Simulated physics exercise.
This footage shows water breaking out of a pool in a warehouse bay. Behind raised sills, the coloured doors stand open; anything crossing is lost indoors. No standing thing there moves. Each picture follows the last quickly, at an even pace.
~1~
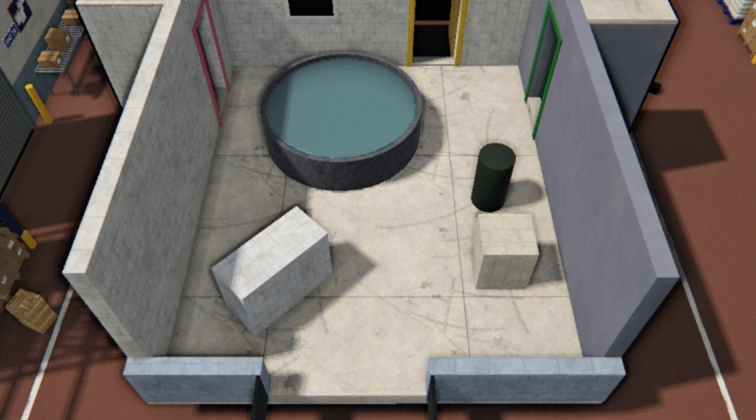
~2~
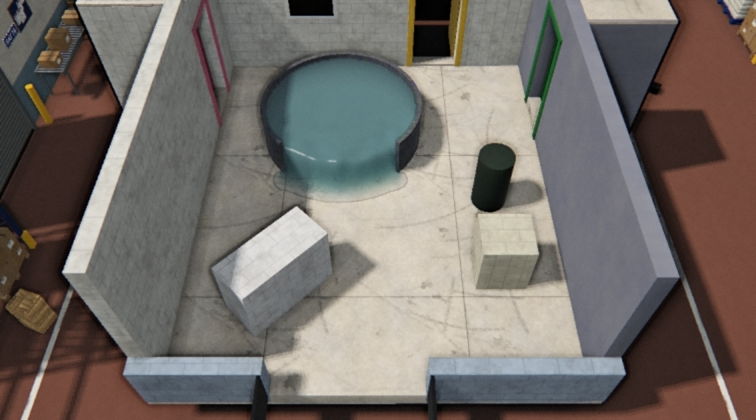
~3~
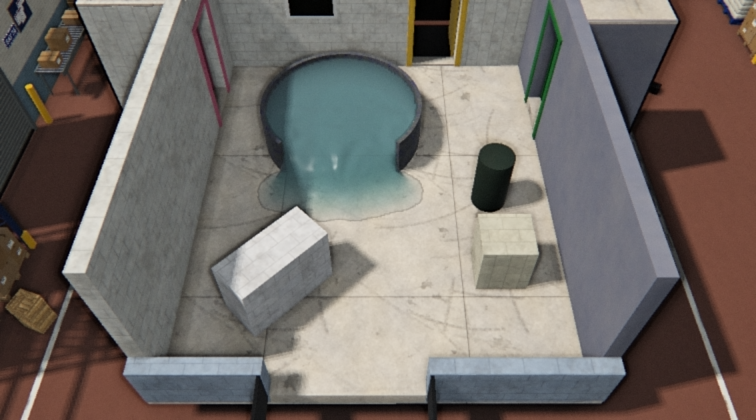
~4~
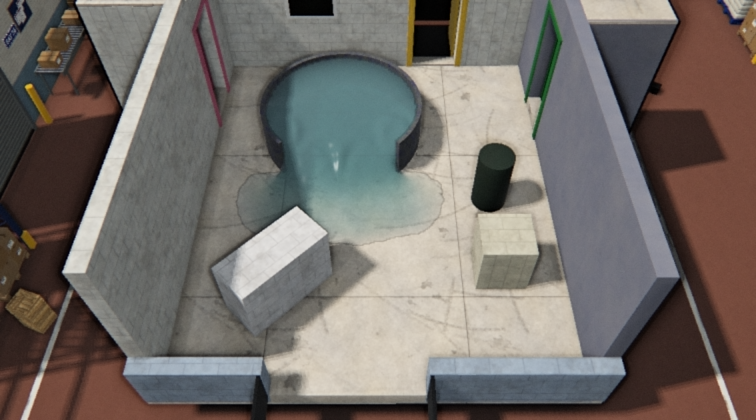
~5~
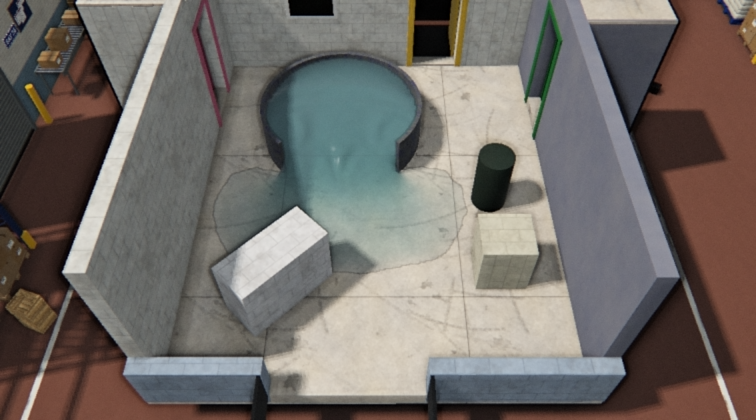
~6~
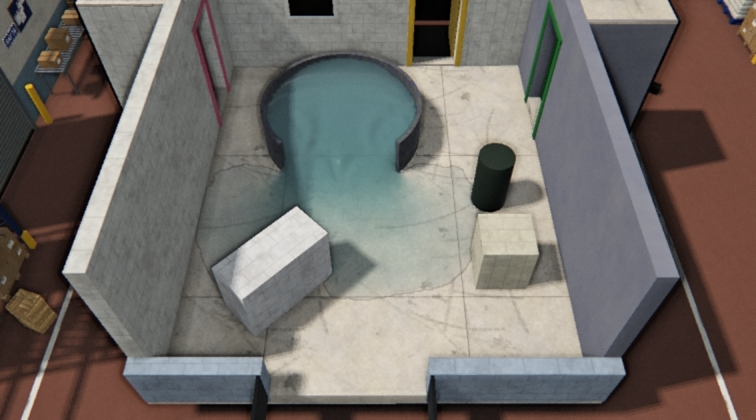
A round pool of water stood full and still in a walled bay, then its front opened and water poured out, spreading across the floor around the pale slanted block and toward the right.
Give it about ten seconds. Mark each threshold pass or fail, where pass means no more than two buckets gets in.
Yellow door - fail; green door - pass; pink door - pass.
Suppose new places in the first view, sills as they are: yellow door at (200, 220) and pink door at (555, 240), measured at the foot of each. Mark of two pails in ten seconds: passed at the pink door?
Looks like the pink one never reaches the limit.
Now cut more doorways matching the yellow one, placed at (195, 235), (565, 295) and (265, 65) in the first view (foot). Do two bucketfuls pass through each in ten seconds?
Above, above, below.
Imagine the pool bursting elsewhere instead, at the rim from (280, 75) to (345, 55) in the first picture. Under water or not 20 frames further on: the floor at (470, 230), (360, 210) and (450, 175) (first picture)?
Taken one by one: Unaffected, then unaffected, then unaffected.
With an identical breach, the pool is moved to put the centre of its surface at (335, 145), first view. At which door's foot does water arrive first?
Door: The one in pink.
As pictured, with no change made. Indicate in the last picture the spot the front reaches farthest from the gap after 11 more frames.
The front tops out at about (581, 378).
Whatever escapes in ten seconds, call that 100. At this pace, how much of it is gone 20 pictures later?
Around 40 per cent.
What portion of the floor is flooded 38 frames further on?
Around 95 in a hundred.
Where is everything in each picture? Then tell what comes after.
In the first frame, the round pool at (341, 106) is whole and still.
In the second frame, the front is at (279, 175), out from the gap at (340, 178).
In the third frame, the front is at (263, 196), out from the gap at (340, 181).
In the fourth frame, water pours out at (340, 182) and has run to (243, 212).
In the fifth frame, the front is at (461, 209), out from the gap at (340, 183).
In the sixth frame, the front is at a hidden place, out from the gap at (340, 183).
A moment on, water covers 45 % of the floor; the yellow door not reached, the green door not reached, the pink door not reached.
Next, water covers 55 % of the floor; the yellow door not reached, the green door not reached, the pink door not reached.
Then, water covers 65 % of the floor; the yellow door not reached, the green door not reached, the pink door not reached.
Later, water covers 95 % of the floor; the yellow door wet at the sill, nothing in, the green door wet at the sill, nothing in, the pink door wet at the sill, nothing in.
In the end, water covers 100 % of the floor; the yellow door over two buckets in, the green door wet at the sill, nothing in, the pink door wet at the sill, nothing in.
